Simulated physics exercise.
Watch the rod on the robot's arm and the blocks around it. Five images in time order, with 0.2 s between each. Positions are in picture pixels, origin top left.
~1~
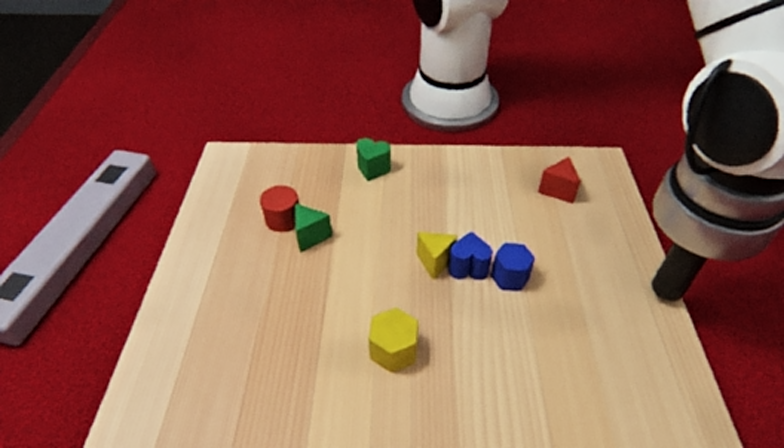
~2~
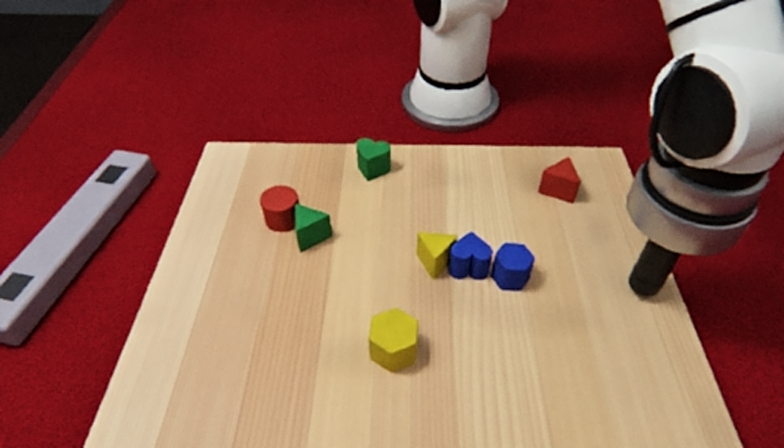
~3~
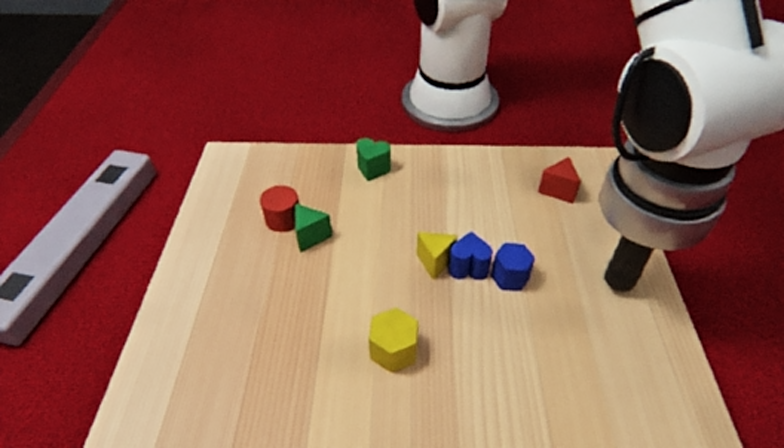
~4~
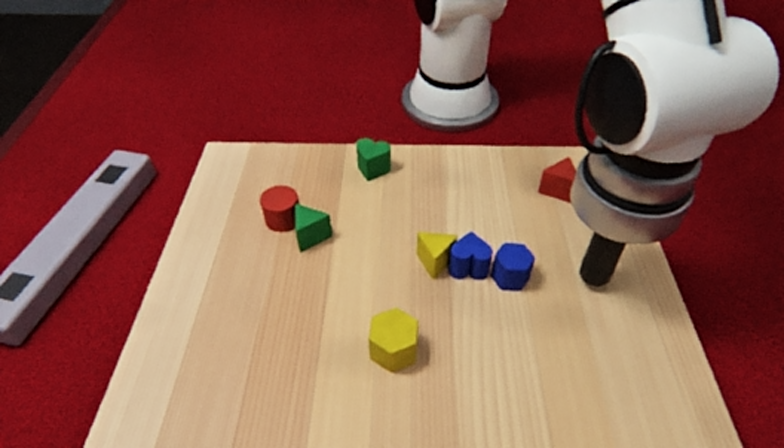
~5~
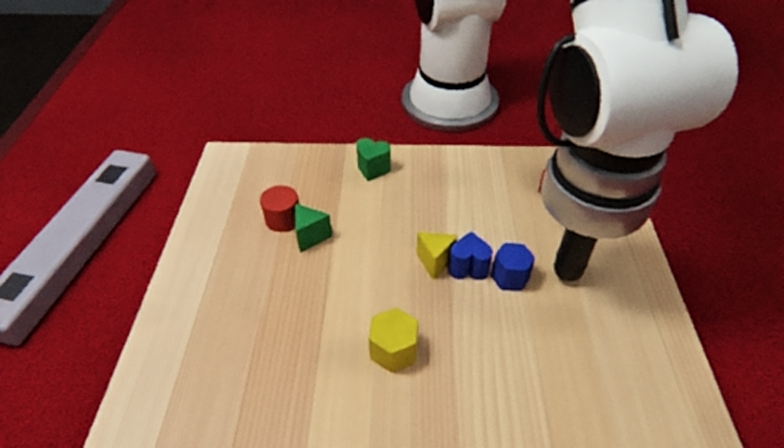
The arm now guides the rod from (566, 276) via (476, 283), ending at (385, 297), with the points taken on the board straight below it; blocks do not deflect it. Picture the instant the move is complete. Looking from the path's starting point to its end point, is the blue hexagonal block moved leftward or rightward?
The left.
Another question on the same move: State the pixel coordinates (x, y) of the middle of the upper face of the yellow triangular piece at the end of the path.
I'd expect the centre of its top face to be at (409, 225).
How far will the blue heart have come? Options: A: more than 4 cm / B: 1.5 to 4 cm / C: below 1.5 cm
The correct letter is A.
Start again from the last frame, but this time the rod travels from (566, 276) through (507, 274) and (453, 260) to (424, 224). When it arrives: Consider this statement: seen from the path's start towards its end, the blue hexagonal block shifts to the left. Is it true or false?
The claim holds.
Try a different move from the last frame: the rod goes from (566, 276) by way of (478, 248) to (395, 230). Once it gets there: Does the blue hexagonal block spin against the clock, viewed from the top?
I'd say yes.
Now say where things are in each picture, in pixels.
The first picture shows rod tip (667, 289); block tops, yellow hexagonal block (394, 329); yellow triangular piece (437, 241); blue heart (472, 247); blue hexagonal block (515, 256).
The second picture shows rod (644, 285); blocks unchanged.
The third picture shows rod (619, 280); blocks unchanged.
The fourth picture shows rod (594, 275); blocks unchanged.
The fifth picture shows rod (568, 270); yellow hexagonal block (394, 329); yellow triangular piece (437, 241); blue heart (472, 247); blue hexagonal block (515, 256).
On the path given first. One third of the way, rod (507, 274); yellow triangular piece (421, 232), turned 15° anticlockwise; blue heart (447, 252), turned 70° clockwise; blue hexagonal block (478, 267), turned 35° anticlockwise.
Two thirds of the way, rod (446, 281); yellow triangular piece (411, 227), turned 30° clockwise; blue heart (413, 253), turned 110° clockwise; blue hexagonal block (431, 290), turned 110° anticlockwise.
At the end, rod (385, 291); yellow hexagonal block (390, 342); yellow triangular piece (409, 225), turned 45° clockwise; blue heart (385, 249), turned 200° clockwise; blue hexagonal block (400, 302), turned 200° anticlockwise.
